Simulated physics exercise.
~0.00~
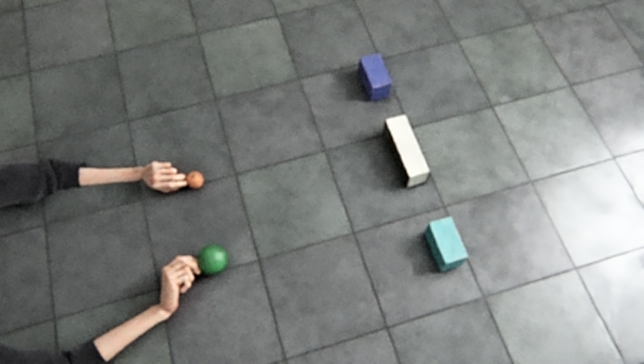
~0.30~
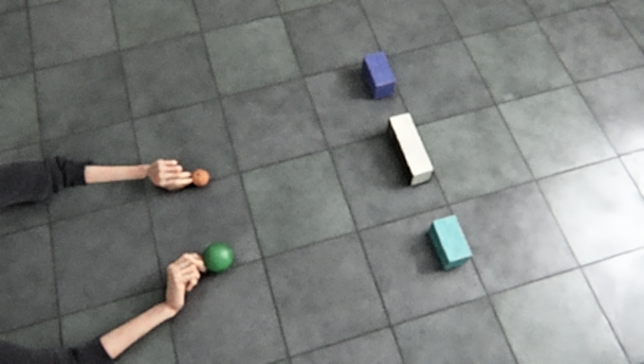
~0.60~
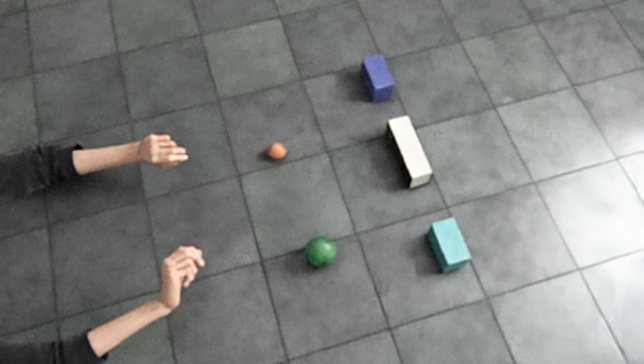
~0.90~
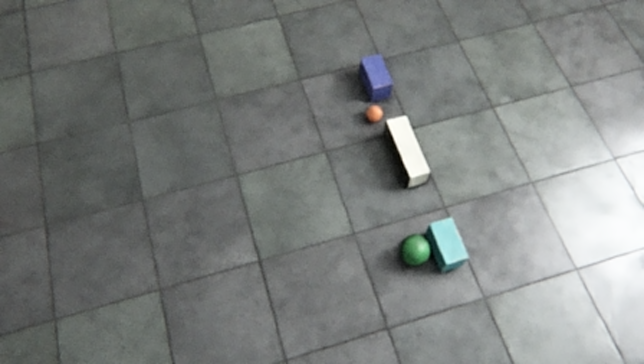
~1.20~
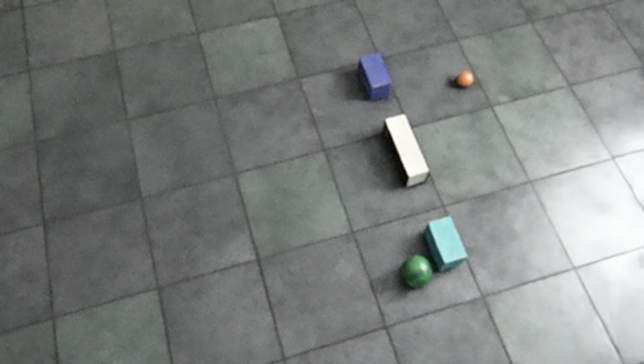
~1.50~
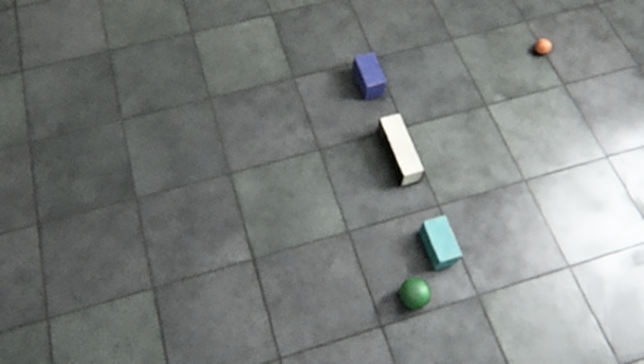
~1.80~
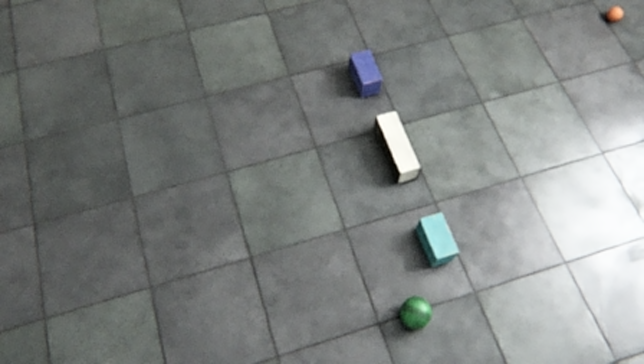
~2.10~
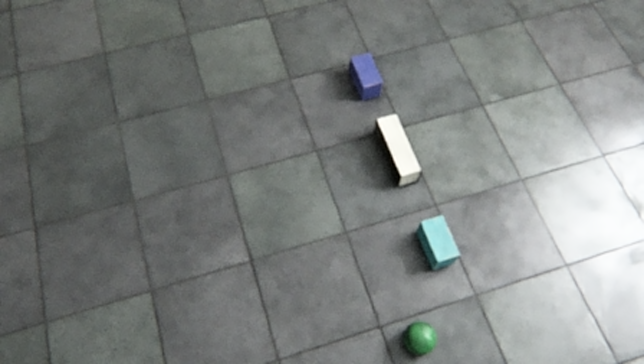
At first, two hands on the left hold a small orange ball and a larger green ball on a grey tiled floor, facing a spaced row of blue, white and turquoise blocks. The hands push and let go, sending both balls rolling to the right as the hands draw back. The orange ball slips through the gap between the blue and white blocks, while the green ball hits the turquoise block. The orange ball keeps rolling toward the upper right and leaves the view. The green ball, stopped from getting through, drifts down toward the bottom edge, and the blocks stay standing.
